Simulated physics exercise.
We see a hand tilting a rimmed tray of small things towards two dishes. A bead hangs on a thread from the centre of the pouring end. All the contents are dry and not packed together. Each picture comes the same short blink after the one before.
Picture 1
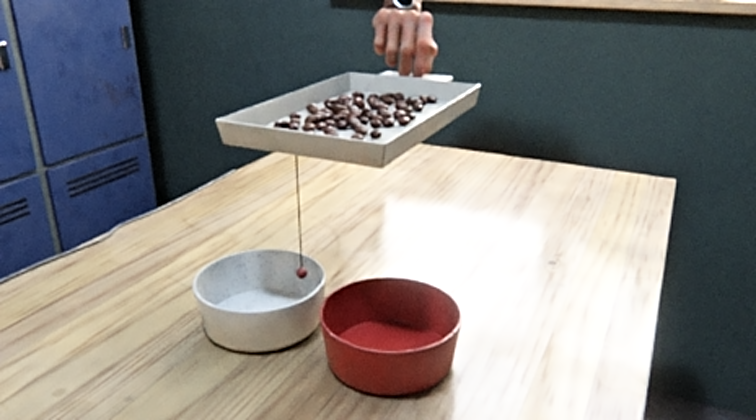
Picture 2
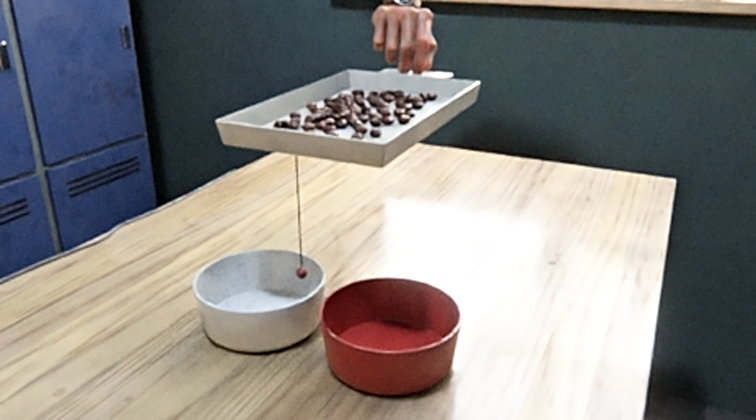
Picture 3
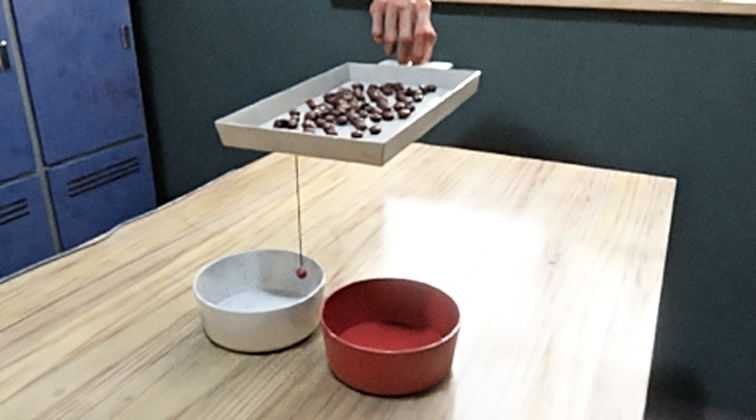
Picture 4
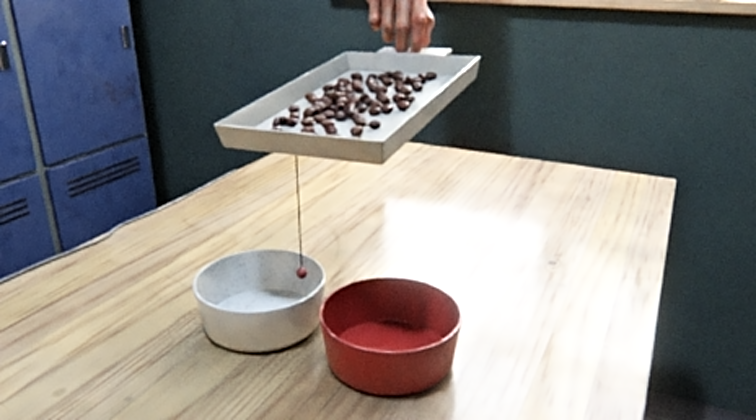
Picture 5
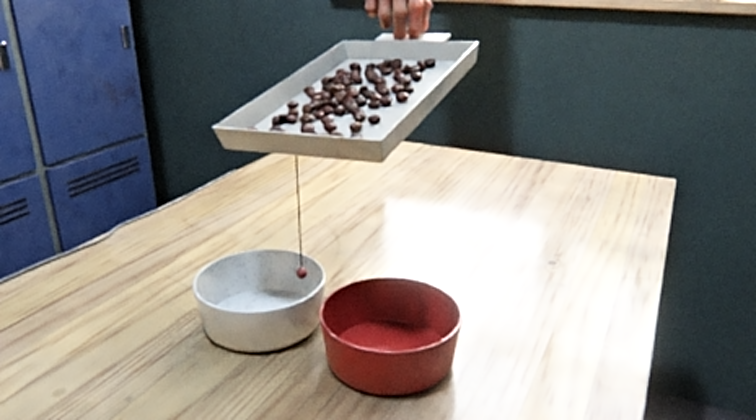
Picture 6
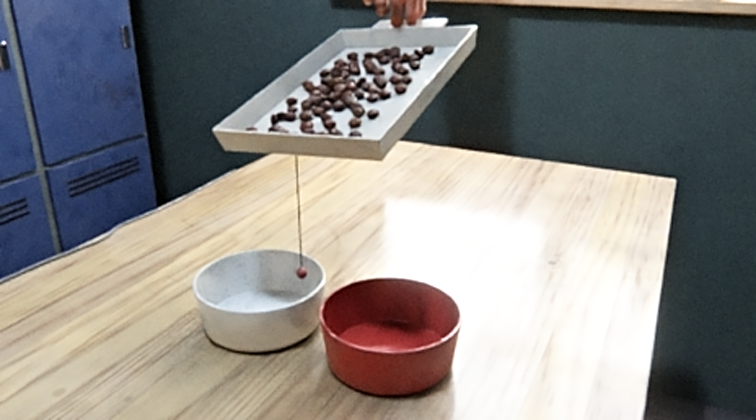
On a pale wooden table, a hand gradually raising the back of a tray of small brown pieces above two dishes.
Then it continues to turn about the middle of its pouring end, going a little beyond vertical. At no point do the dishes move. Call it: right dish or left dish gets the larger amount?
Left dish.
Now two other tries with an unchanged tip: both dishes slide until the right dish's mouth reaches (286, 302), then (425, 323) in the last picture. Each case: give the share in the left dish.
Approximately 40 percent, followed by approximately 40 percent.
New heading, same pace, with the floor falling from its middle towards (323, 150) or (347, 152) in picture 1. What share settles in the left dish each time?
Somewhere close to 10 % the first time, 0 % the second.
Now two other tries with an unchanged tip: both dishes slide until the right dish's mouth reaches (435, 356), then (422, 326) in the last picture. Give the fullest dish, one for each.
In order of the tries: The dish on the left side, then the dish on the left side.
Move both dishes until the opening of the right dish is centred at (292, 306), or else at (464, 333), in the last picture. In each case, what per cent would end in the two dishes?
First about 80, then 10 per cent.
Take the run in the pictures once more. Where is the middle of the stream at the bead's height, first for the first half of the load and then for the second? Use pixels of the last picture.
Roughly (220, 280) first, then roughly (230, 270).
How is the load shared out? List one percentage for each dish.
Final split: Left dish some 80 per cent, right dish some 0 per cent.
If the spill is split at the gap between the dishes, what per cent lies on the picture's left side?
I'd guess close to 100 %.
Shortly afterwards, tray tipped steeply; the whole lot on the tray.
Next, tray tipped right over; near two thirds on the tray; near a quarter in the left dish; a little outside both; a little in the air.
Some moments later, tray tipped past a quarter turn; the bulk in the left dish; near a quarter outside both.
In the end, tray tipped past a quarter turn; none at all in the right dish; the bulk in the left dish; near a quarter outside both.
